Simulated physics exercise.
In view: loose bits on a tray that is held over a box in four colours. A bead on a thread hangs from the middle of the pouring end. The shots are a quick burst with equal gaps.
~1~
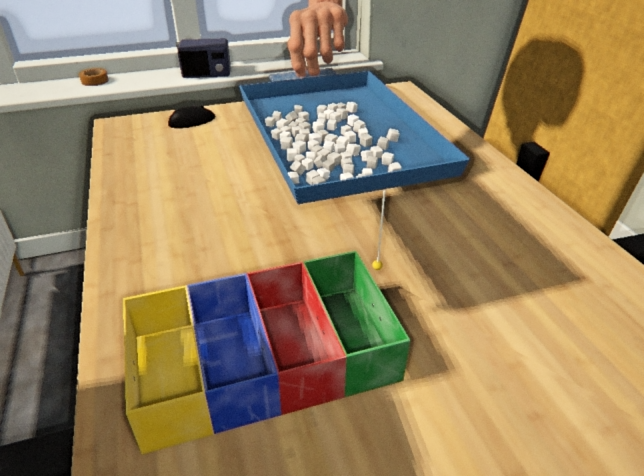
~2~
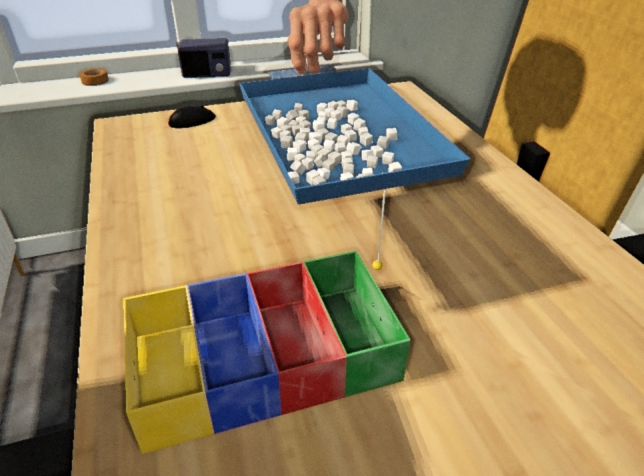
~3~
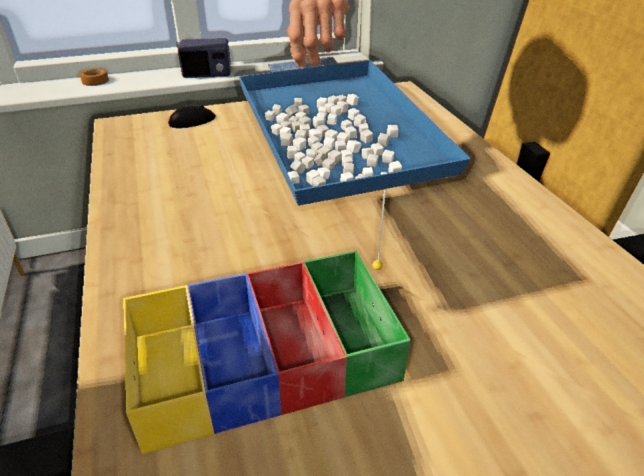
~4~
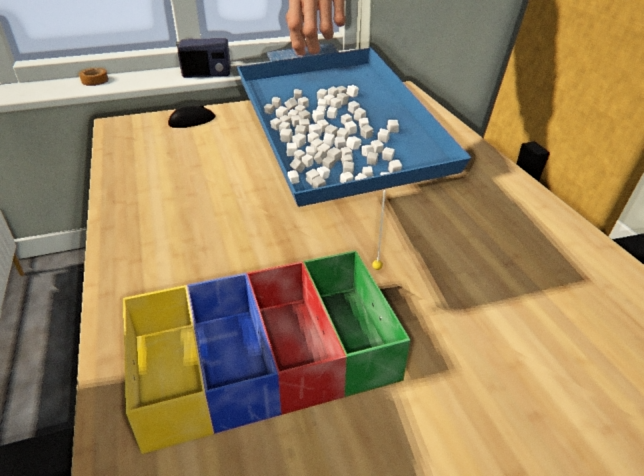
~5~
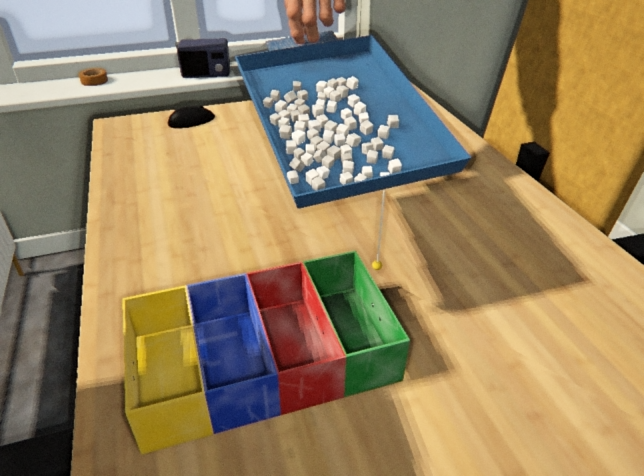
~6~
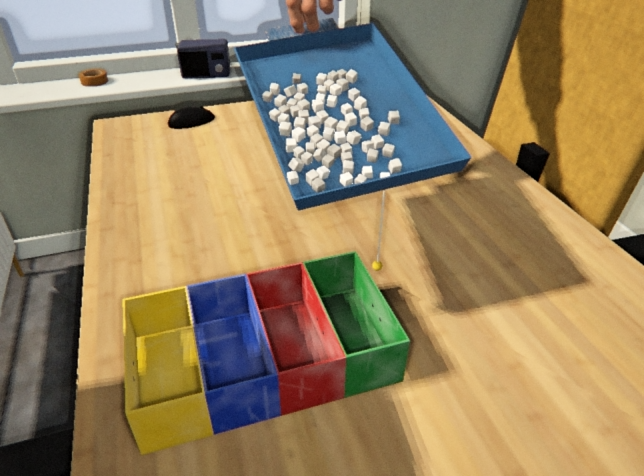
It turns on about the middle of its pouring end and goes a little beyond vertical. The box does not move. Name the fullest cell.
Fullest: The red cell.
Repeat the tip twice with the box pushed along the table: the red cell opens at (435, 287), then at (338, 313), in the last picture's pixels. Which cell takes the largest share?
In turn: The yellow one; red.
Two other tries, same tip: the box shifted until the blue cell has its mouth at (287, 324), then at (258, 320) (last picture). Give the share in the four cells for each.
Near 100 % and 90 %.
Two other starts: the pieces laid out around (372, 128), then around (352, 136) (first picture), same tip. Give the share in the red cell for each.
The first gives 30 %, the second 40 %.
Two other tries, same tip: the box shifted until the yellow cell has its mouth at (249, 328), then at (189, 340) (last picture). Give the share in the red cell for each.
Near 30 % and 50 %.
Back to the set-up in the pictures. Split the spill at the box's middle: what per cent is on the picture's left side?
It comes to 10 per cent or so.
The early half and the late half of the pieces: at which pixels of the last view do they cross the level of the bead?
Early half (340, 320), late half (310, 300).
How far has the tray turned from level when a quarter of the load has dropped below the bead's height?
At about 110°.
Just after the last frame, tray tipped steeply; every one on the tray.
A moment on, tray tipped right over; every one on the tray.
Further on, tray tipped past a quarter turn; roughly half in the red cell; roughly a third in the green cell; just a few in the blue cell; just a few in the yellow cell; roughly a quarter falling or outside the box.
When it is over, tray tipped past a quarter turn; roughly half in the red cell; roughly a third in the green cell; just a few in the blue cell; just a few in the yellow cell; roughly a quarter outside the box.
